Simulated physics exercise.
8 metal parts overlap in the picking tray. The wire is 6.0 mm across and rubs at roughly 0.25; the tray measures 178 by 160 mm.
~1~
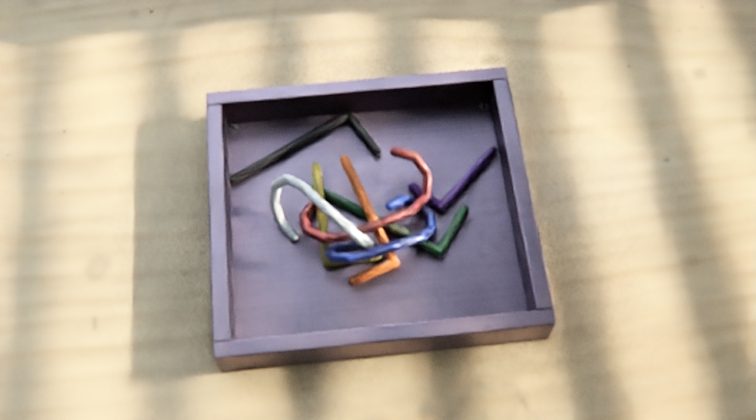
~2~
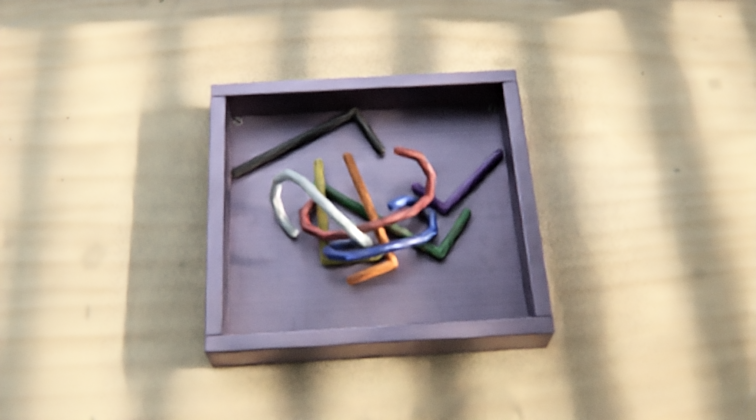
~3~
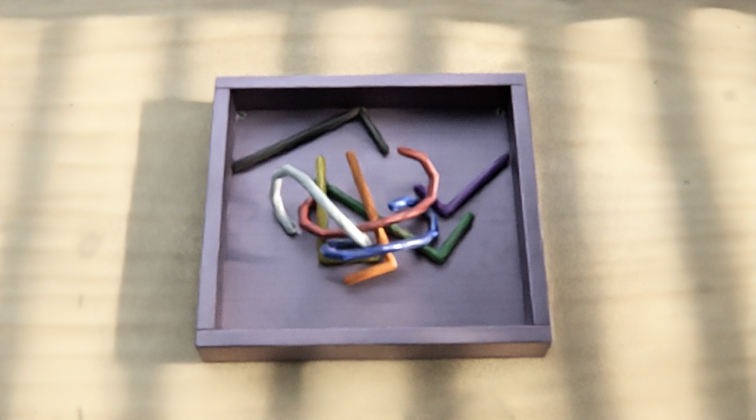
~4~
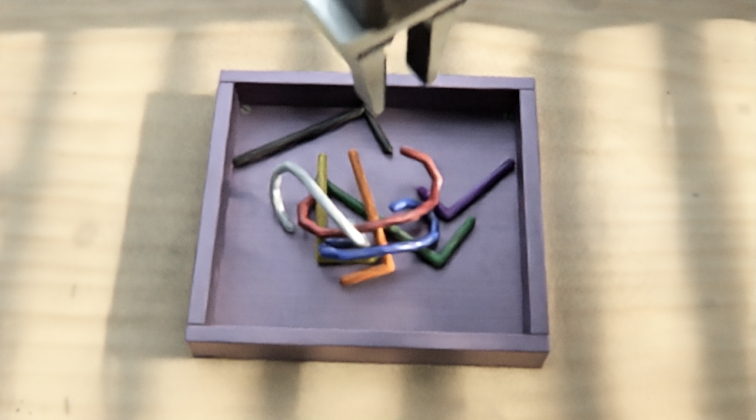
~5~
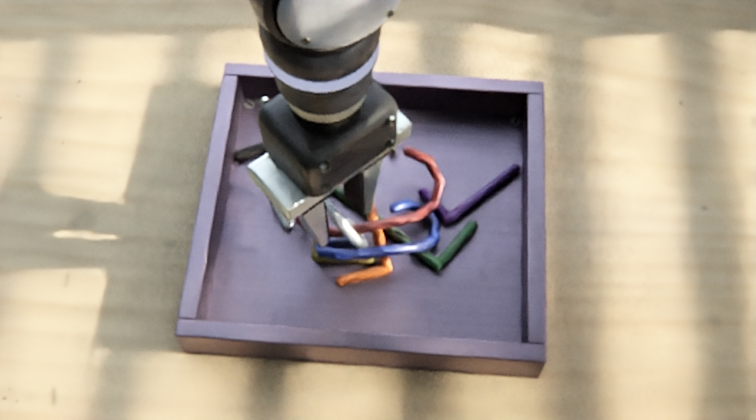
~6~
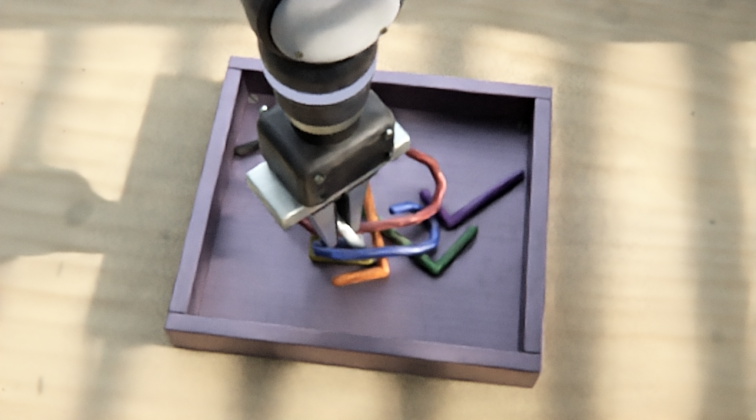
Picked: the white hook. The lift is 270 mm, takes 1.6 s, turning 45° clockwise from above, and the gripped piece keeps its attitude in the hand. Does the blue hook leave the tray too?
Blue hook: Stays behind.
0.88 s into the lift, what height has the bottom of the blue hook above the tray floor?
Some 0 mm up.
Then, 0.48 s into the lift, lowest point more than 20 mm over the tray floor, white hook 59 mm.
Then, 0.88 s into the lift, lowest point more than 20 mm over the tray floor, white hook 159 mm.
Then, 1.60 s into the lift, lowest point more than 20 mm over the tray floor, white hook 273 mm.
At rest, hanging white hook 273 mm; the other 7 are down.
